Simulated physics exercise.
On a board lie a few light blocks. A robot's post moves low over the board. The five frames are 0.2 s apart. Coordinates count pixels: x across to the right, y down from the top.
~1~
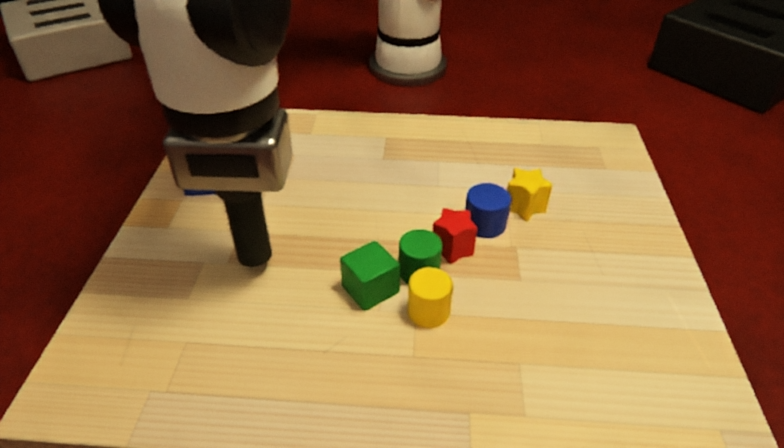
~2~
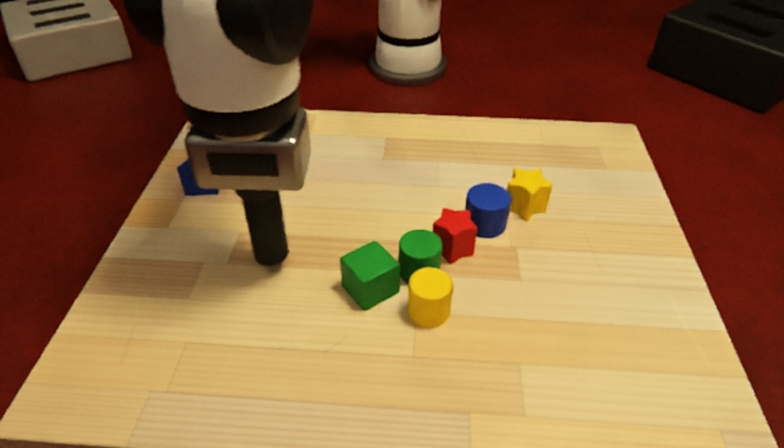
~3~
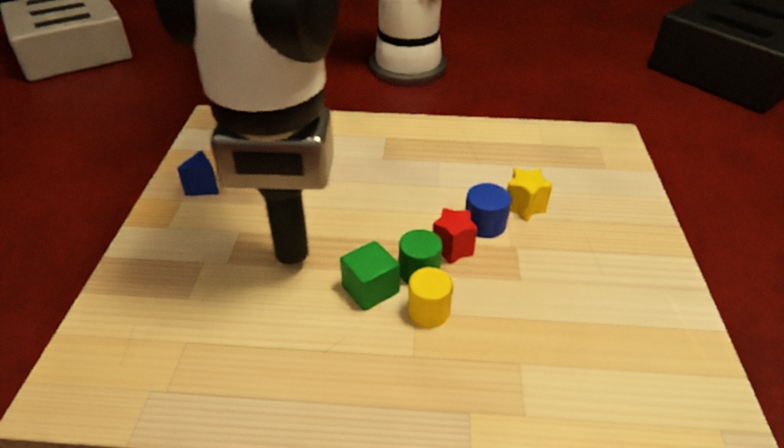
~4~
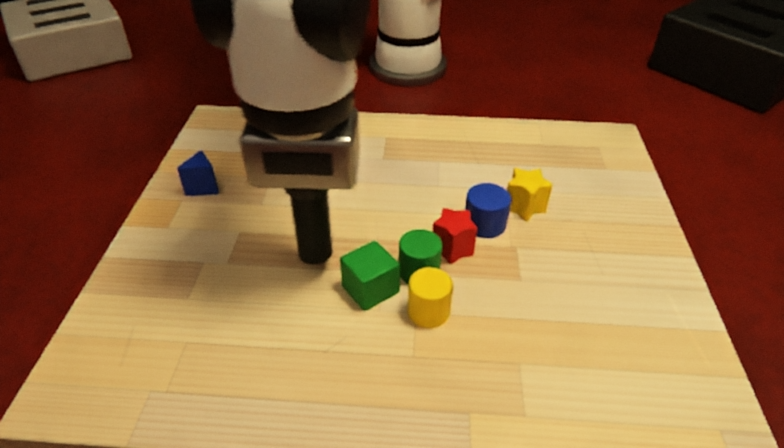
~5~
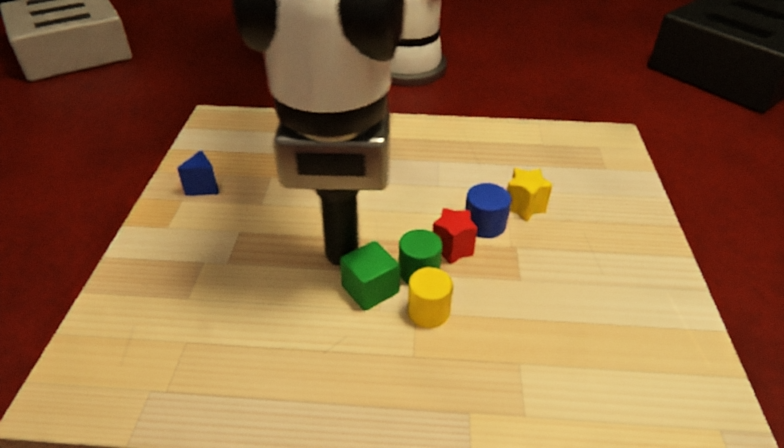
A pale wooden board lies on a dark red surface, seen from above and in front by a camera that stays still. Near its middle sit a green cube, green and yellow cylinders and a red star, with a blue cylinder and yellow star behind them to the right. A robot arm's black post glides steadily rightward to the green cube, uncovering a blue block at left.
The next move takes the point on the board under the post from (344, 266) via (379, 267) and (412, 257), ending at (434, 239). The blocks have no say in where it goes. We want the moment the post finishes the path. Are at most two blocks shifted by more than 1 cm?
I expect not.
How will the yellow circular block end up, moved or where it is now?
By then it is still where it was.
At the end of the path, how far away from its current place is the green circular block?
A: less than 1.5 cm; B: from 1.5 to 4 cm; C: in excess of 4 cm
The correct letter is B.
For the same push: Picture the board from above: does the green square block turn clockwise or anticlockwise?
It ends up turned clockwise.
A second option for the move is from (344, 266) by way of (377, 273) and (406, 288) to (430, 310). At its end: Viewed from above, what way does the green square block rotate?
It ends up turned clockwise.
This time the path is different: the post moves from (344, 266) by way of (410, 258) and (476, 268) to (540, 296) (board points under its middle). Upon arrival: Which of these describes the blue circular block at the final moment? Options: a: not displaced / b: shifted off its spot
Option b.
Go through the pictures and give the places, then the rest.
In the first picture, post's lower end (255, 255); green square block (370, 260); green circular block (421, 242); yellow circular block (431, 282); red star-shaped block (456, 220); blue circular block (489, 195).
In the second picture, post (272, 254); blocks still.
In the third picture, post (292, 253); blocks still.
In the fourth picture, post (316, 253); blocks still.
In the fifth picture, post (343, 254); green square block (370, 260); green circular block (421, 242); yellow circular block (431, 282); red star-shaped block (456, 220); blue circular block (489, 195).
The first path, step by step. One third of the way, post (380, 255); green square block (384, 267), turned 25° clockwise.
Two thirds of the way, post (413, 245); green square block (384, 267), turned 25° clockwise; green circular block (448, 243); red star-shaped block (461, 219), turned 20° anticlockwise.
At the end, post (435, 227); green square block (384, 267), turned 25° clockwise; green circular block (450, 243); yellow circular block still; red star-shaped block (469, 217); blue circular block (494, 194).
